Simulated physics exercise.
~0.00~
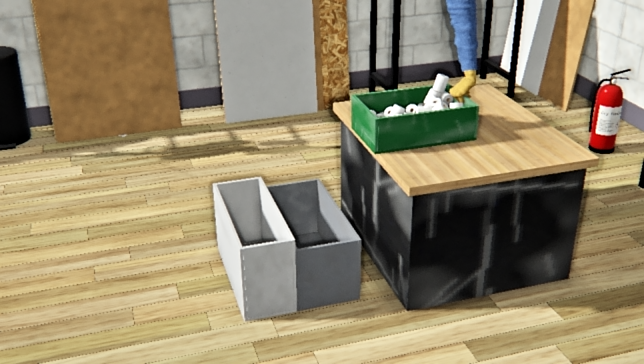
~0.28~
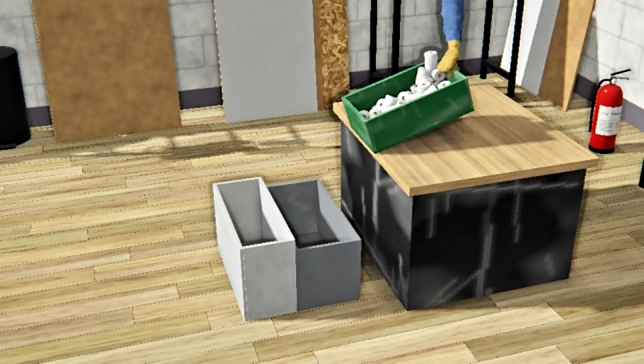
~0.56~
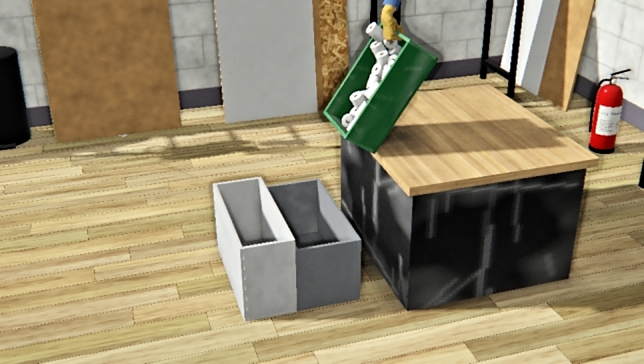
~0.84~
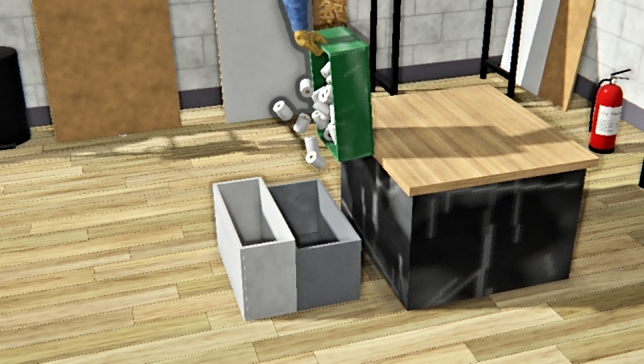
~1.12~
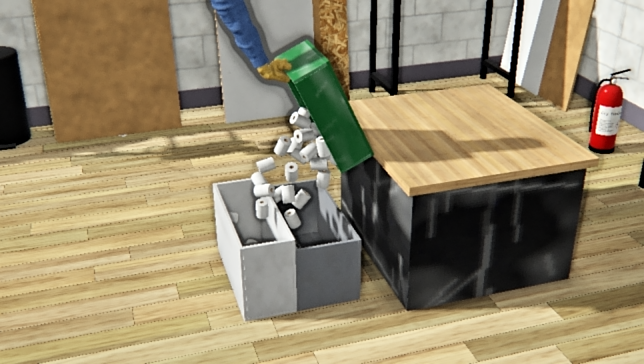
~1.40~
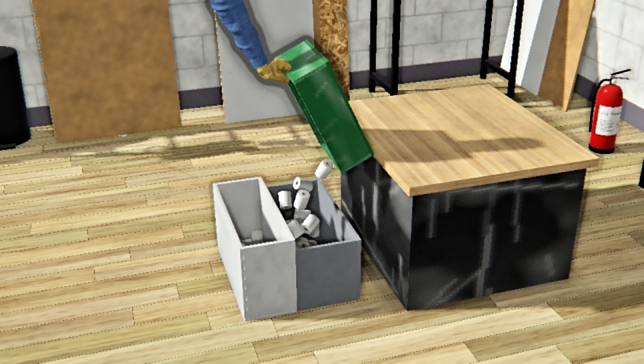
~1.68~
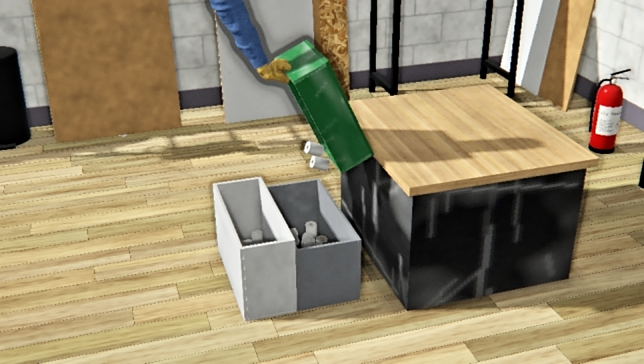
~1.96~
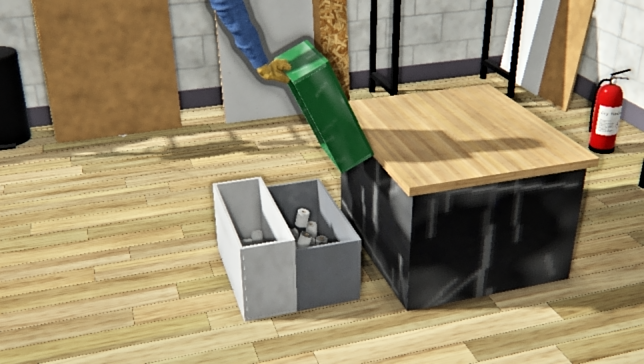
We see a blue-sleeved arm with a yellow glove tip a green box of white paper rolls leftward over a bench's edge. The rolls tumble into two open containers below, more settling in the darker grey one than the white one, while the emptied box stays tilted.
